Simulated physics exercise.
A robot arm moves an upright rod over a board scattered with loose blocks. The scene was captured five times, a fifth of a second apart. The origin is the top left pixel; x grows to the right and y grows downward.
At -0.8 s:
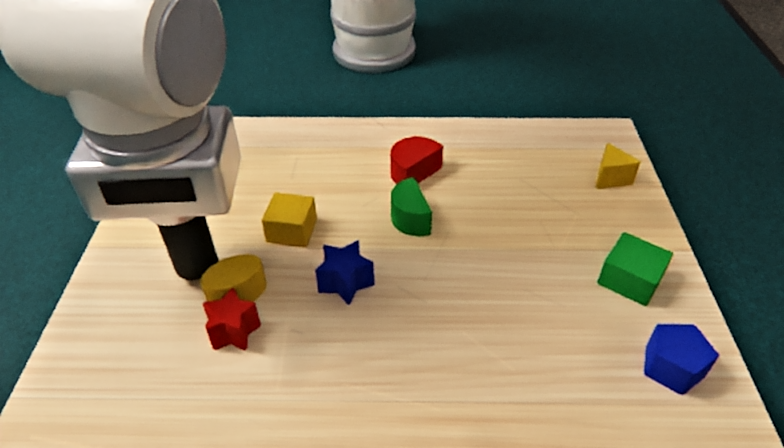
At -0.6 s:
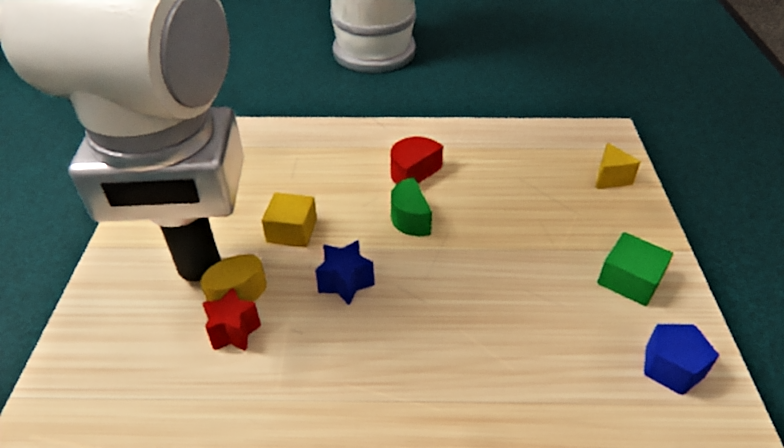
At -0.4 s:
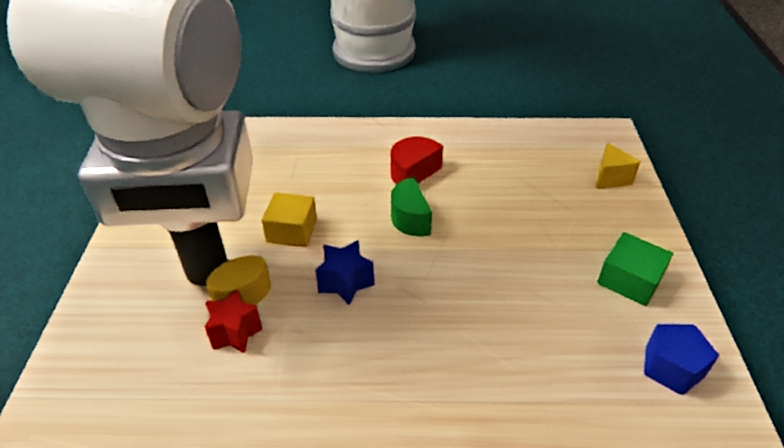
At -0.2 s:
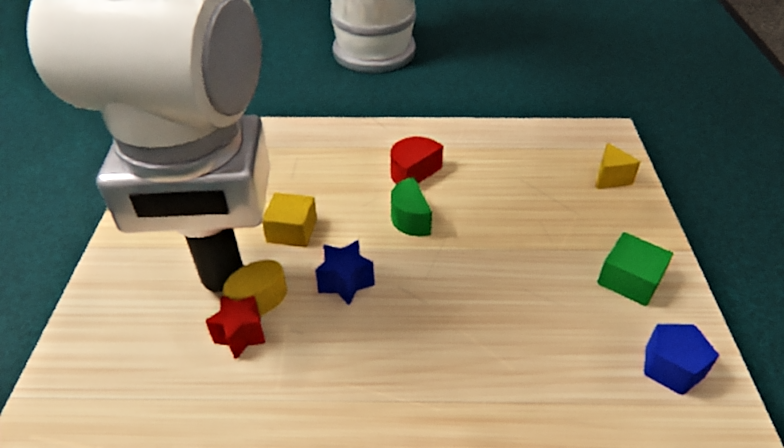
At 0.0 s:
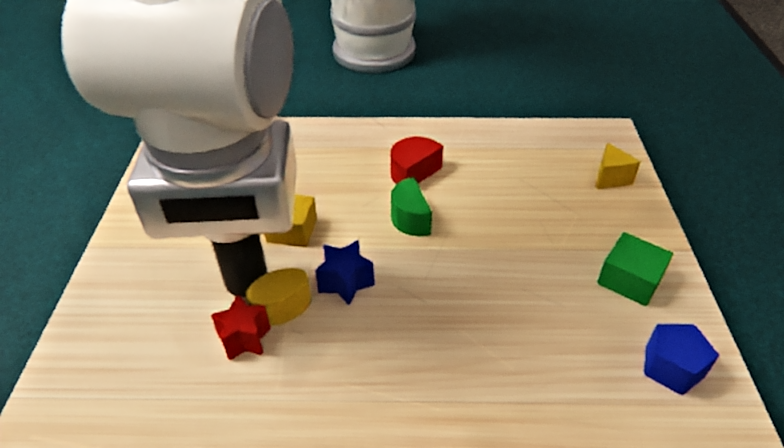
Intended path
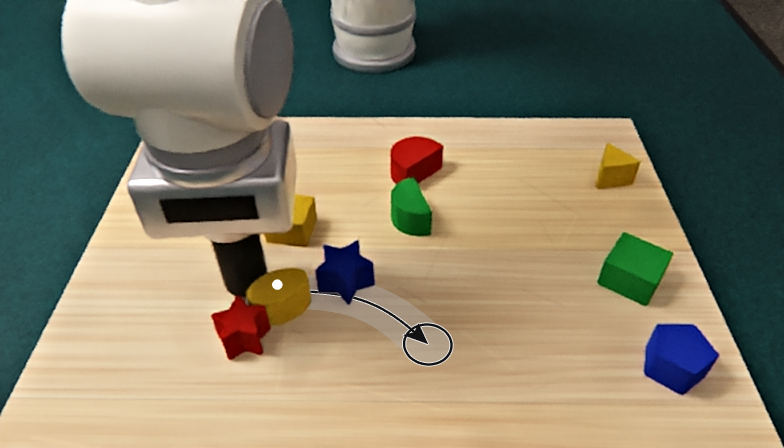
The robot arm's rod slides right, pushing the yellow oval toward the blue star block.
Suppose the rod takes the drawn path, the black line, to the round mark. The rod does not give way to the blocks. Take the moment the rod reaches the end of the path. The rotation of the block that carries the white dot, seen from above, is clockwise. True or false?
Verdict: True.
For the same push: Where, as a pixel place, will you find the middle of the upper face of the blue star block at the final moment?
By then it is at (396, 255).
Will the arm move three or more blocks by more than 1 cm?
No, I don't think so.
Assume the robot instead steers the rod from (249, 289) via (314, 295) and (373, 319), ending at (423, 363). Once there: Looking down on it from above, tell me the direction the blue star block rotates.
Watching from overhead, you'd notice the blue star block rotating counter-clockwise.
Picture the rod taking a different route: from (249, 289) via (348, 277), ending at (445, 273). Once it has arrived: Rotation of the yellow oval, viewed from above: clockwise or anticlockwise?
Twists clockwise.
The drawn path runs from (249, 289) by way of (314, 292) and (376, 306) to (428, 344); the dot is on the yellow oval.
The first path, step by step. One third of the way, rod at (314, 284); yellow oval at (324, 302), turned 30° clockwise; blue star block at (355, 258), turned 25° anticlockwise.
Two thirds of the way, rod at (376, 298); yellow oval at (329, 307), turned 45° clockwise; blue star block at (395, 255), turned 70° anticlockwise.
At the end, rod at (428, 336); red star block not moved; yellow oval at (329, 307), turned 45° clockwise; blue star block at (396, 255), turned 80° anticlockwise.
